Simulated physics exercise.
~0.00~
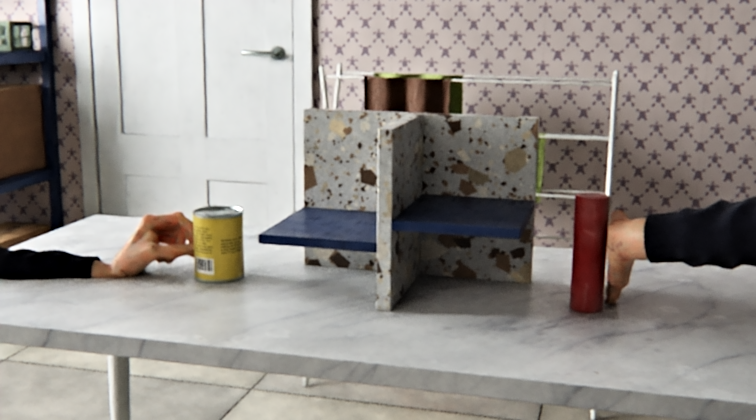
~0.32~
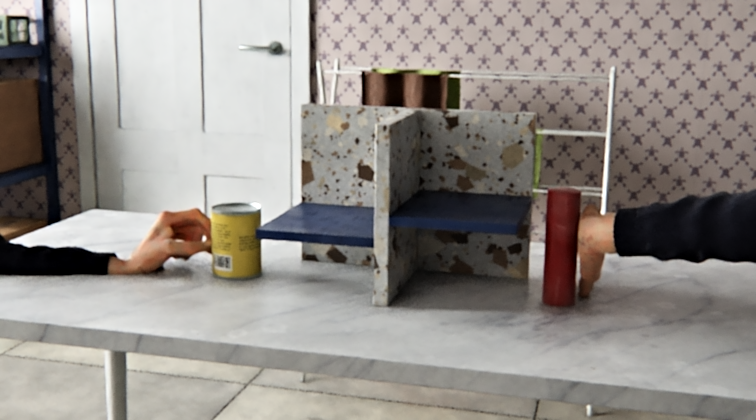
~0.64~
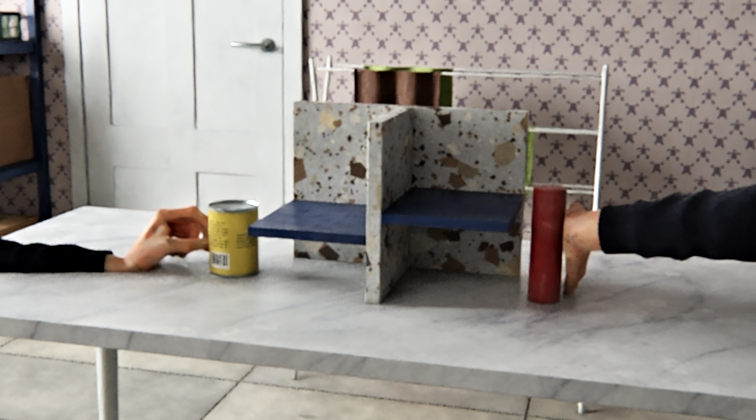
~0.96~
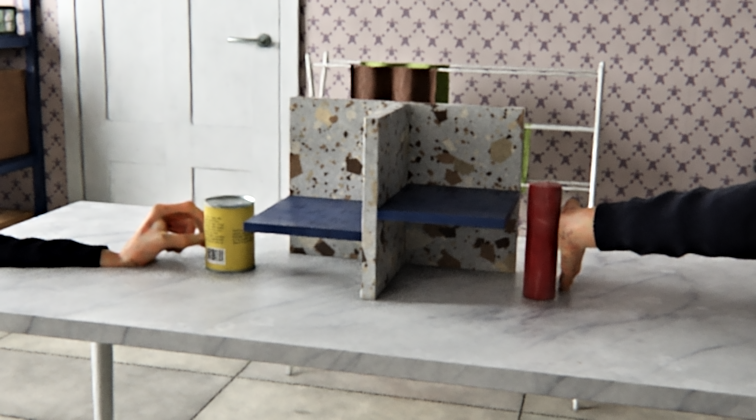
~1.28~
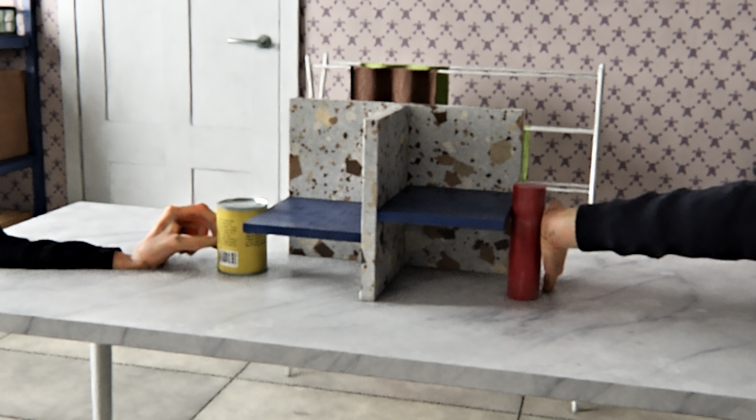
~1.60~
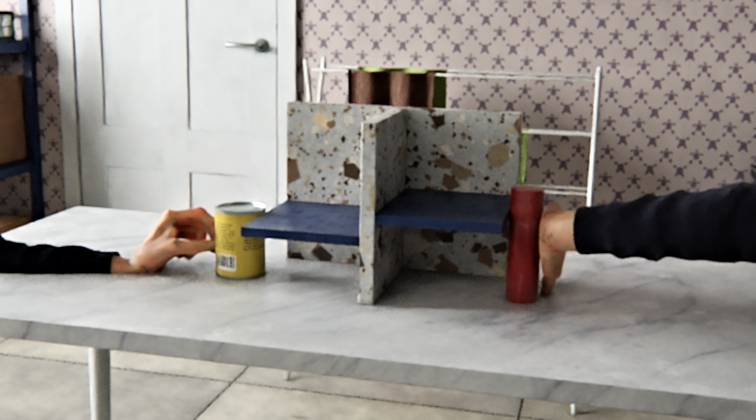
On a marble table, two hands push a yellow tin and red candle inward to the rack's shelf, where both stop.
